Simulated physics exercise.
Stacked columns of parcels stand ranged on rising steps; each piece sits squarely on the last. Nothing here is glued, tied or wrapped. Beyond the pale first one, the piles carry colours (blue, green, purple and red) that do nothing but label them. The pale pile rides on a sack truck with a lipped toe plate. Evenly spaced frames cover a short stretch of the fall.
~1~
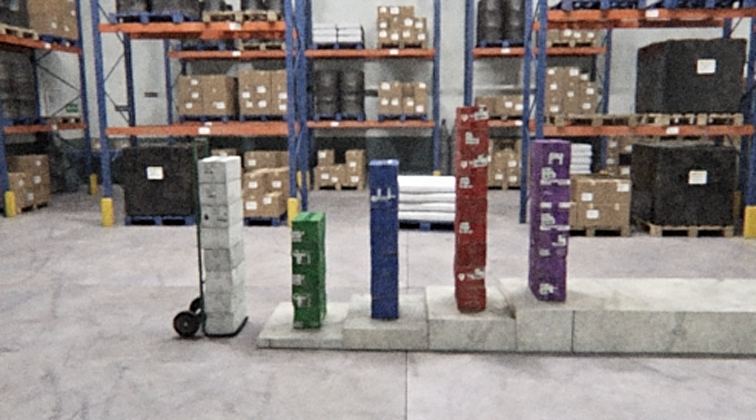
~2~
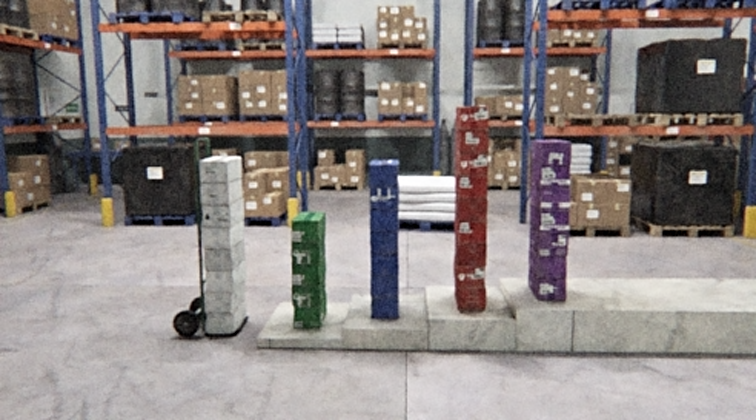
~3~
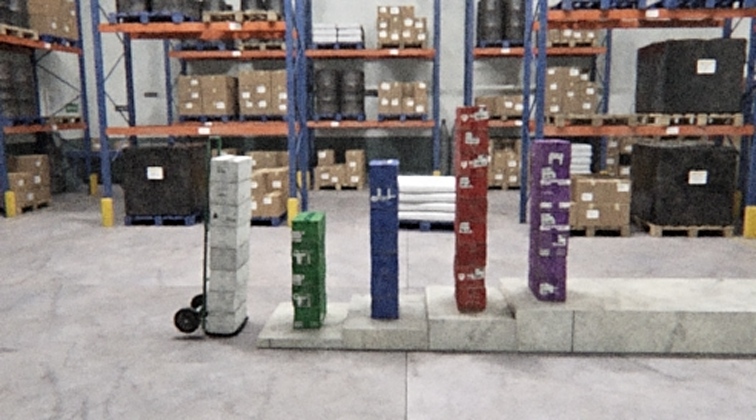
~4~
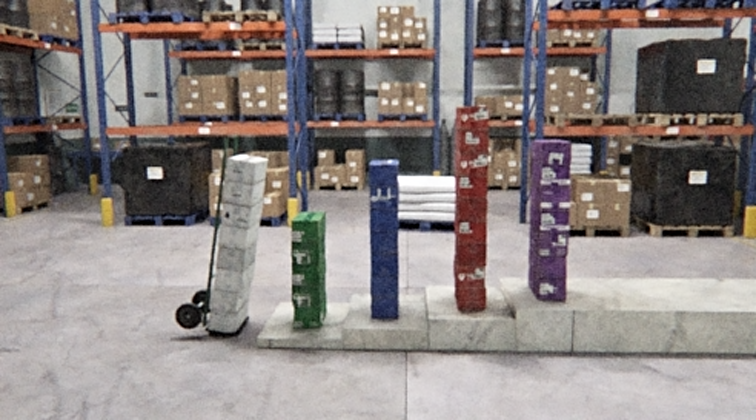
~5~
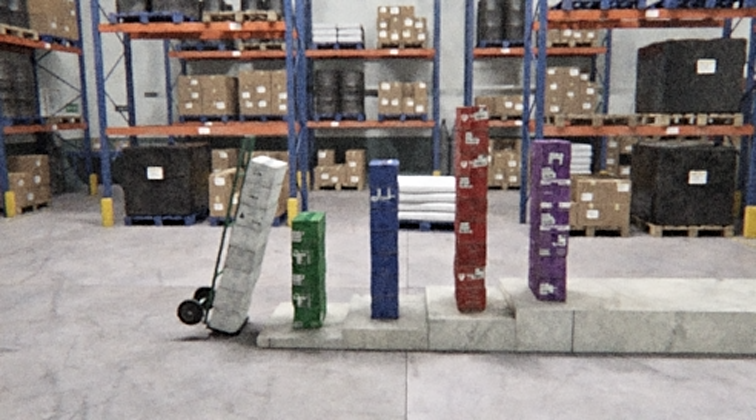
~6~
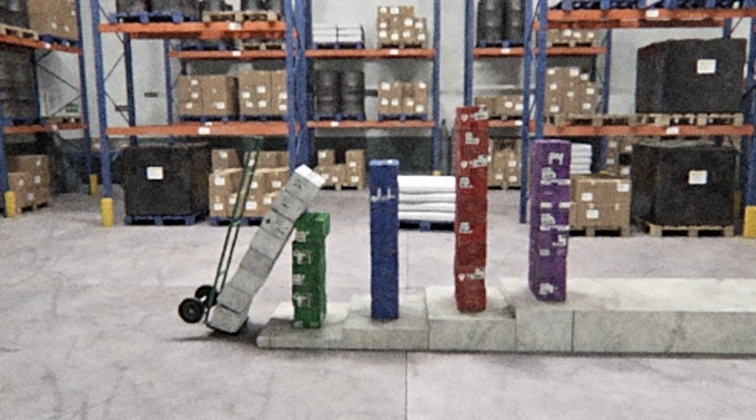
In this clip, a hand truck holding a pale stack of parcels tilts gradually to the right in a warehouse, and the pale stack leans away from its frame to the top of the green stack, which shifts slightly.
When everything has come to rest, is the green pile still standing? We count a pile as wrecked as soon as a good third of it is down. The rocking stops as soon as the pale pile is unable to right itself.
No.
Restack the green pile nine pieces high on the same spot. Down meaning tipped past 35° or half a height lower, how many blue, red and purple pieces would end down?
Blue 7, red 7, purple 7.
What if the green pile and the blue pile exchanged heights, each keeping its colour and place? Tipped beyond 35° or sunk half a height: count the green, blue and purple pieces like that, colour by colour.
Down at the end: Green 5, blue 4, purple 5.
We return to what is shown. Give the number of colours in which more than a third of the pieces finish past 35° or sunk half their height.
Total: 4.
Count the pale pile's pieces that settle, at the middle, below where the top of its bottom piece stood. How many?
That would be 2 in total.
Soon after the last picture, 7 of the pale pile down; 4 of the 5 green parcels down (4 of 28 in all colours); top green parcel leaning well over, about its own height lower; top blue parcel leaning a little.
A little later, 7 of the pale pile down; 4 of the 5 green parcels down (25 of 28 in all colours); top green parcel leaning well over, some two heights lower; top red parcel leaning well over, some two heights lower.
At rest, 7 of the pale pile down; 4 of the 5 green parcels down (25 of 28 in all colours); top green parcel leaning well over, some two heights lower; top purple parcel upside down. As the last picture would show them, middles, top green parcel near (400, 271).
